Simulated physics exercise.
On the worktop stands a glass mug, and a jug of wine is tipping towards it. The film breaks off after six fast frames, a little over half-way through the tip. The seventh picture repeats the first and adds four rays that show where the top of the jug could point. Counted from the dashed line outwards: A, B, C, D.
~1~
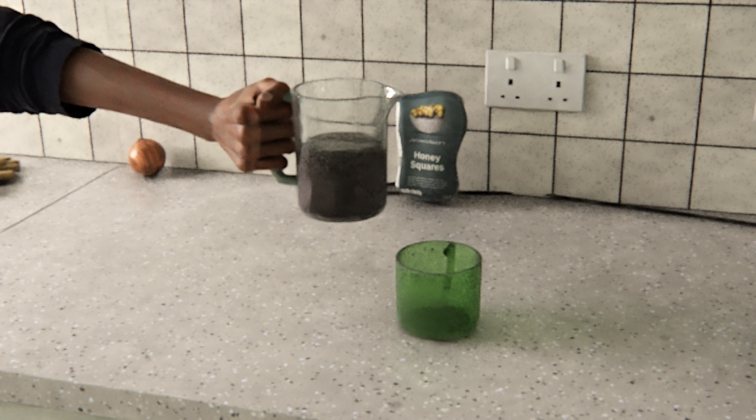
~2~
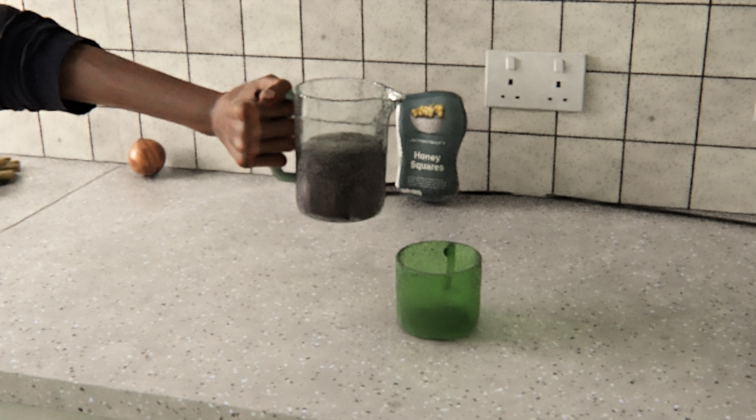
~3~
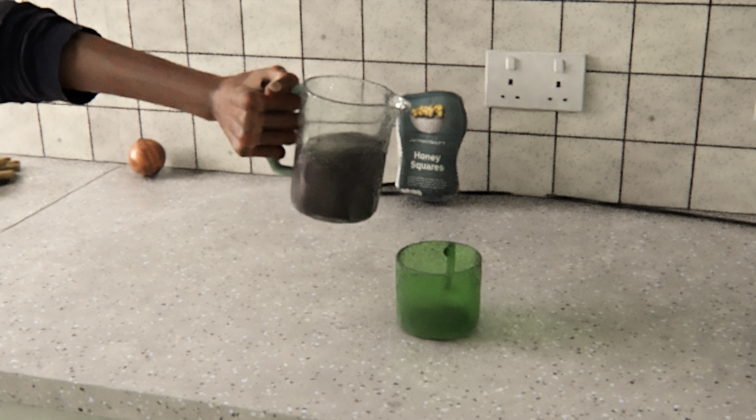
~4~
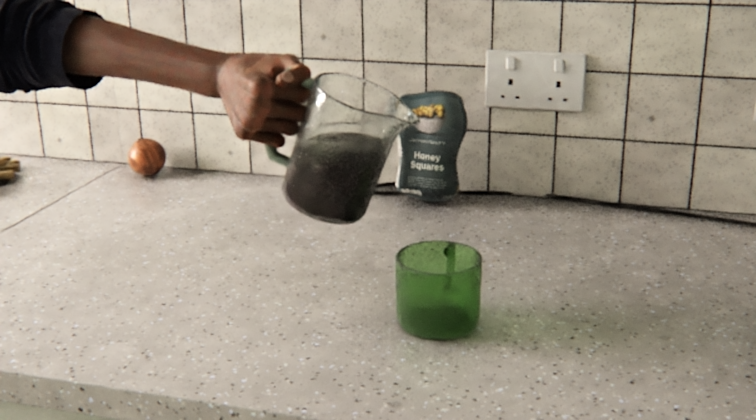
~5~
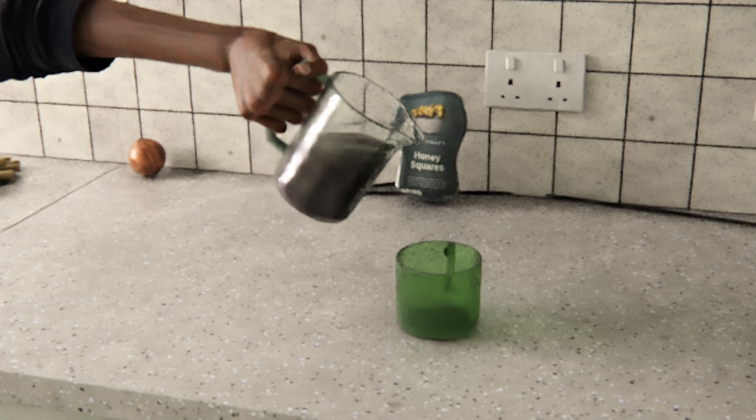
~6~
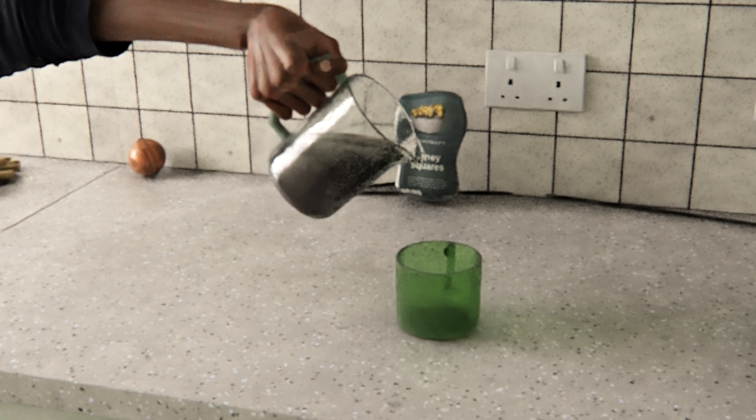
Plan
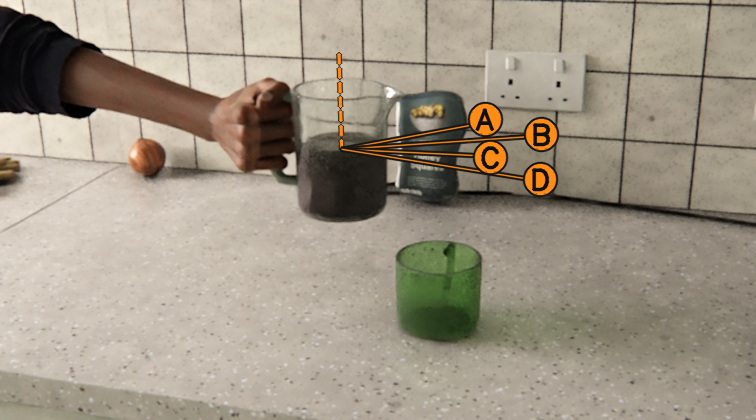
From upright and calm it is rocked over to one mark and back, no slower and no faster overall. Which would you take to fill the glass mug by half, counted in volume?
A works best here.
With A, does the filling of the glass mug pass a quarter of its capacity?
Yes, clearly.
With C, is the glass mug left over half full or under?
Over half.
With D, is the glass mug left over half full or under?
Over half.
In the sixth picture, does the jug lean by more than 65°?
No.
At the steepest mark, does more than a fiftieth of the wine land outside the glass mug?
Yes, it does.
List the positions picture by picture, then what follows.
In the first frame, upright, lip at (401, 95); rim of the glass mug round (439, 256); nothing has left yet.
In the second frame, tipped about 2°, lip at (404, 98); nothing has left yet.
In the third frame, tipped about 10°, lip at (410, 107); nothing has left yet.
In the fourth frame, tipped about 20°, lip at (418, 122); nothing has left yet.
In the fifth frame, tipped about 34°, lip at (423, 141); nothing has left yet.
In the sixth frame, tipped about 48°, lip at (424, 161); nothing has left yet.
On the marked copy, A at (469, 125); B at (524, 136); C at (472, 155); D at (523, 178).
With A, the glass mug ends with about 48 % of what it can hold; 5 % of the wine is spilt.
With B, the glass mug ends with about 63 % of what it can hold; 6 % of the wine is spilt.
With C, the glass mug ends with about 73 % of what it can hold; 10 % of the wine is spilt.
With D, the glass mug ends with about 79 % of what it can hold; 15 % of the wine is spilt.
